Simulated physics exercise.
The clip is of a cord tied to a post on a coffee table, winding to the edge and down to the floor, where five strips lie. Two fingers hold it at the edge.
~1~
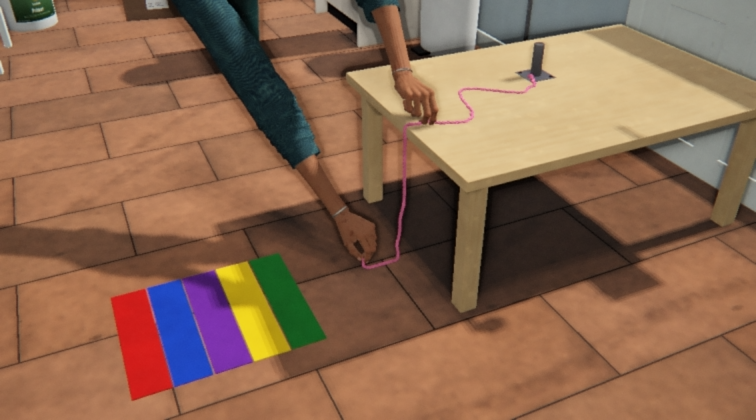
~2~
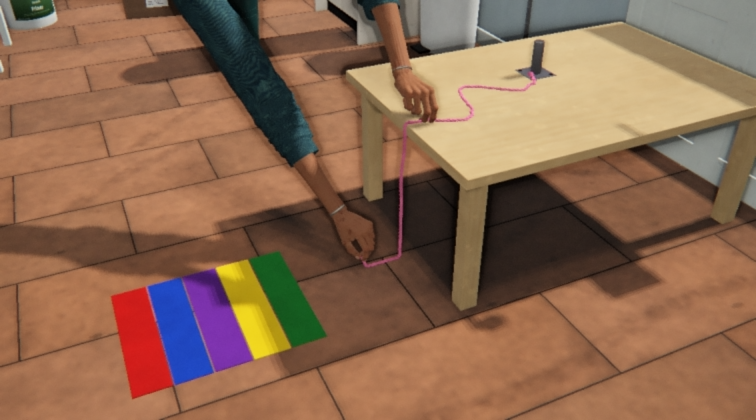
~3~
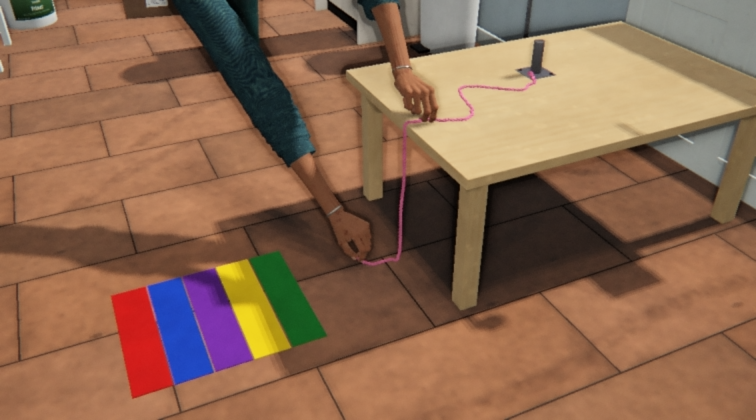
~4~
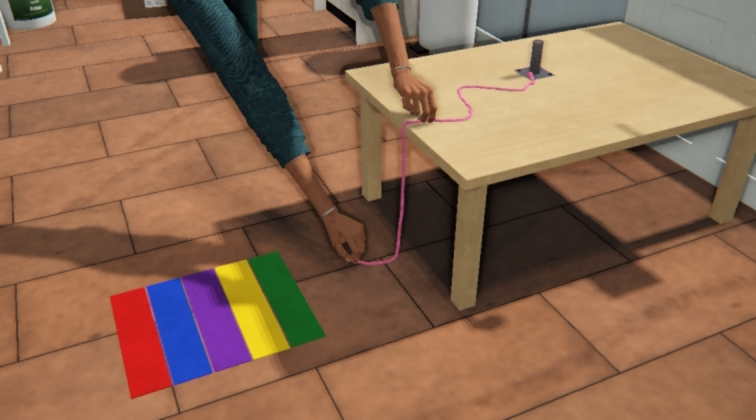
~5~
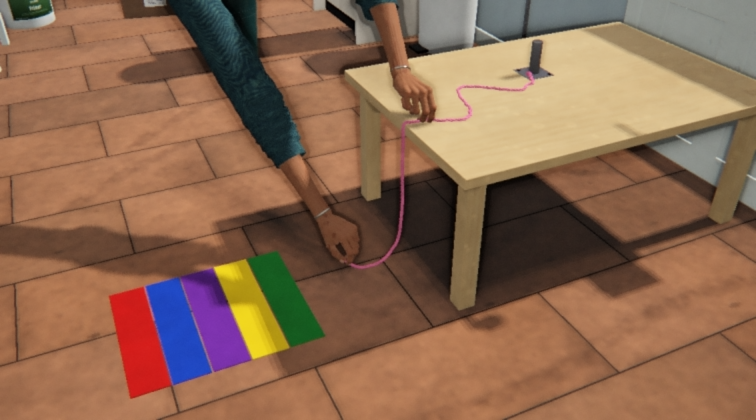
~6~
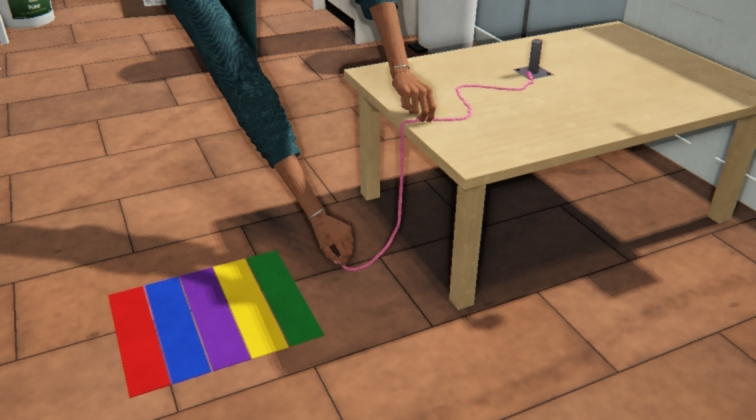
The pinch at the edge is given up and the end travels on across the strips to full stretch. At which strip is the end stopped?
The end stops over the blue strip.
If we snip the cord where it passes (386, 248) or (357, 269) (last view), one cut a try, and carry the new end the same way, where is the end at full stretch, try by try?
Near (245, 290) and (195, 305).
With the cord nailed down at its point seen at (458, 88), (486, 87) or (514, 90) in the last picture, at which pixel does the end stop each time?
Try by try, around (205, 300), (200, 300) and (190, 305).
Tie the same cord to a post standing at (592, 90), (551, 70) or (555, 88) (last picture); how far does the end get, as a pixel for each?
Near (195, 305), (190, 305) and (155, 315).
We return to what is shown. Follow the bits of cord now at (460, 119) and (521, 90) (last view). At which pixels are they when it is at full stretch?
At (371, 129), then (489, 84).
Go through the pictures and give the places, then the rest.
End (363, 259); green (301, 326); yellow (265, 337); purple (227, 349); blue (188, 361); red (147, 373), in the first picture.
End (361, 258); cord through (531, 84) (472, 87) (471, 112) (412, 123) (401, 187) (400, 246), in the second picture.
End (358, 258), in the third picture.
End (352, 260); cord through (530, 84) (471, 87) (470, 112) (411, 123) (403, 186) (398, 246), in the fourth picture.
End (346, 261), in the fifth picture.
End (340, 262); cord through (529, 84) (470, 86) (469, 111) (410, 122) (401, 186) (388, 244), in the sixth picture.
Soon after, end near (224, 295); over purple.
Then, end near (187, 306); over blue.
At full stretch, end near (164, 312); over blue. It gets as far as the blue strip.
